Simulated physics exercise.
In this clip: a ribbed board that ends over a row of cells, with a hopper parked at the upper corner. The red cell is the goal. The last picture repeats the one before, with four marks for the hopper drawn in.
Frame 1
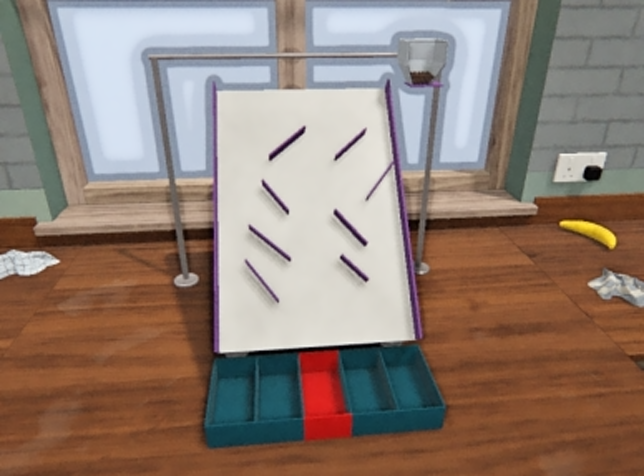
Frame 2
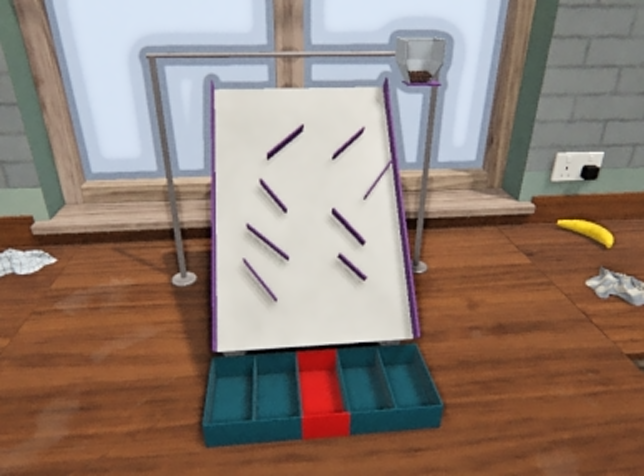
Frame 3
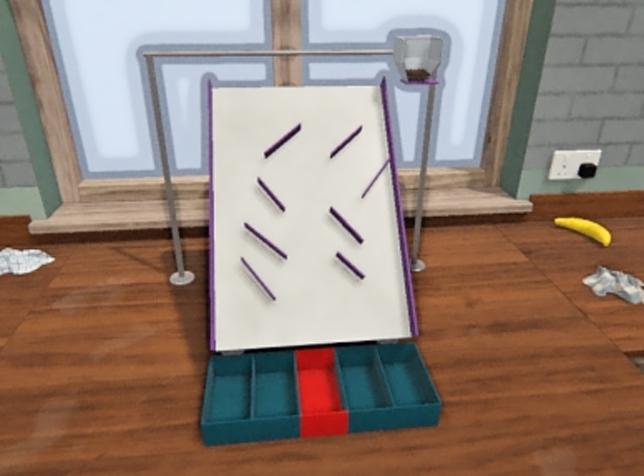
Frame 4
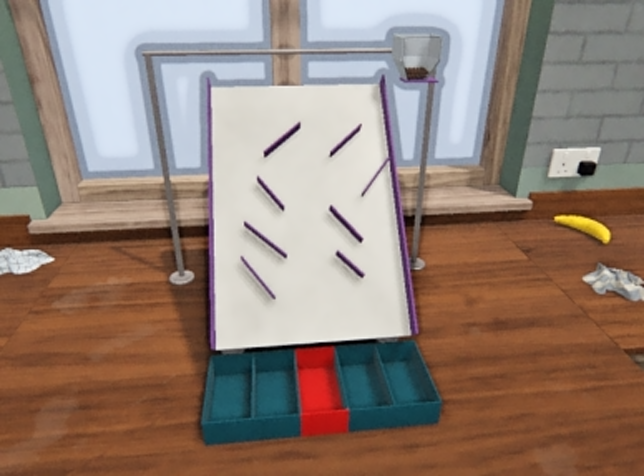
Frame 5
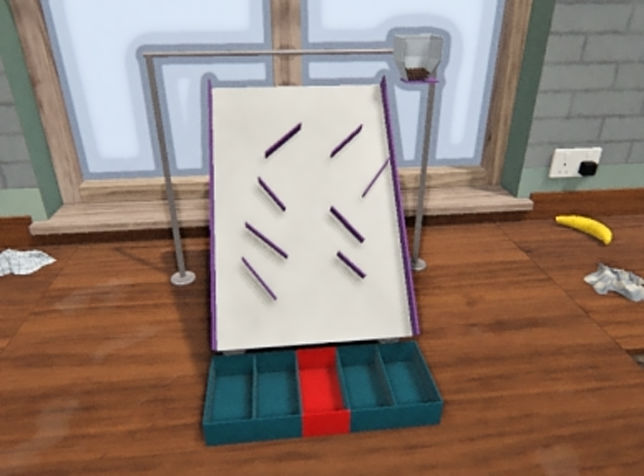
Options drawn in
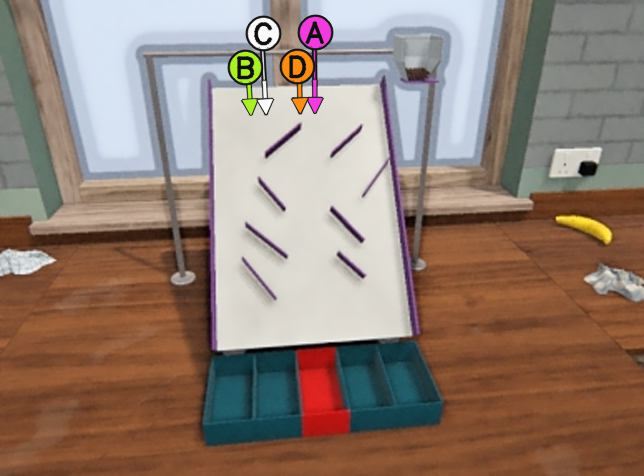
A white board with slanted purple ribs stands still above teal cells and a red one.
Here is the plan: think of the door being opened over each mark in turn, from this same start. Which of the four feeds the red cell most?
Mark A does it best.
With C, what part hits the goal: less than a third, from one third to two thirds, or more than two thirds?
It is less than a third.
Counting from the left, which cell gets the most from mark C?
The first.
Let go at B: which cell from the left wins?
The first from the left.
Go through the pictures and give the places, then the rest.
The first frame shows hopper (420, 79), allspice berries, door shut.
The second frame shows ribs (267, 154) to (303, 124), (334, 154) to (364, 127), (260, 178) to (286, 209).
The third frame shows ribs (364, 194) to (390, 158), (245, 222) to (287, 256), (331, 206) to (364, 241).
The fourth frame shows ribs (241, 256) to (275, 297), (337, 250) to (365, 275).
The fifth frame shows red cell (326, 422), number 3 of 5 from the left.
On the marked copy, mark A meets the board at (314, 107); mark B meets the board at (250, 109); mark C meets the board at (265, 108); mark D meets the board at (300, 107).
With A, roughly a third in the red cell, roughly a quarter in other cells, roughly a third outside the box.
With B, about a tenth in the red cell, the larger part in other cells, about a tenth outside the box.
With C, just a few in the red cell, the larger part in other cells, about a tenth outside the box.
With D, about a tenth in the red cell, roughly half in other cells, roughly a quarter outside the box.
